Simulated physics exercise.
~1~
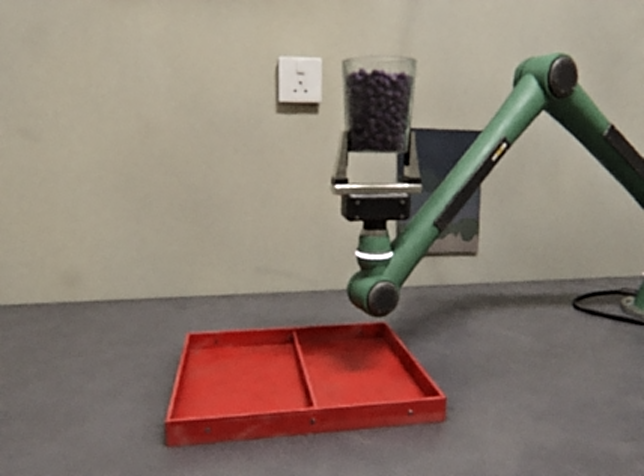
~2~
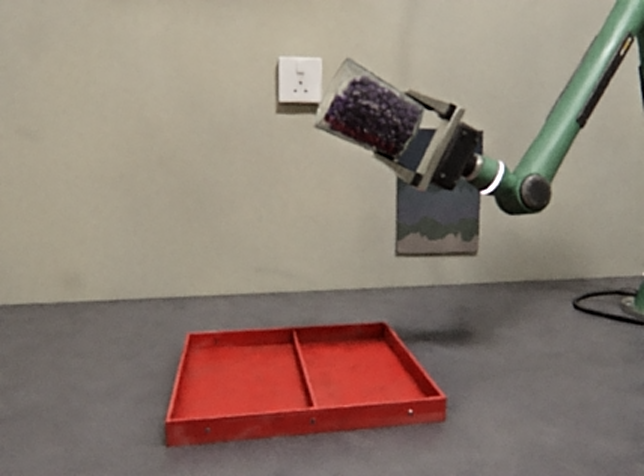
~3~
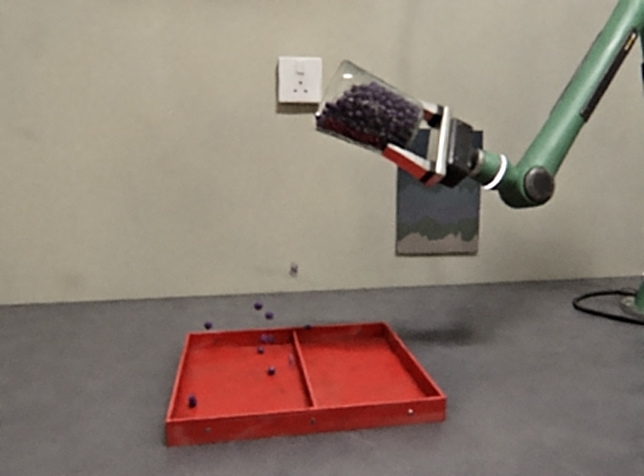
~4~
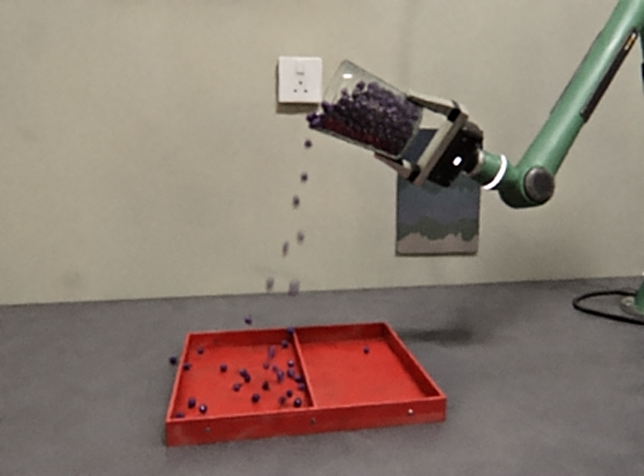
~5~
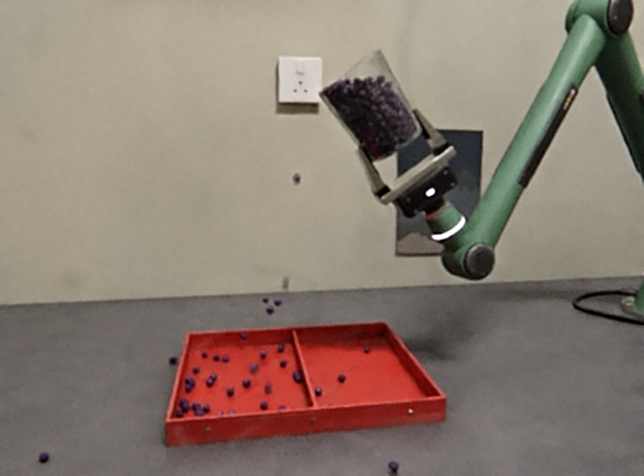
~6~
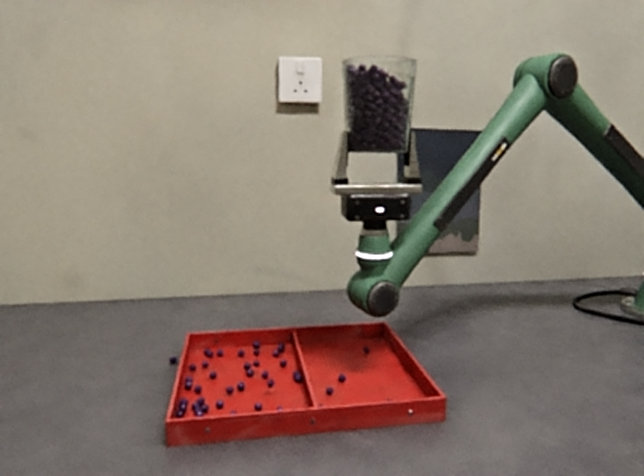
Above a red divided tray, a green robot arm tips a cup, spills some purple beads, and rights it.
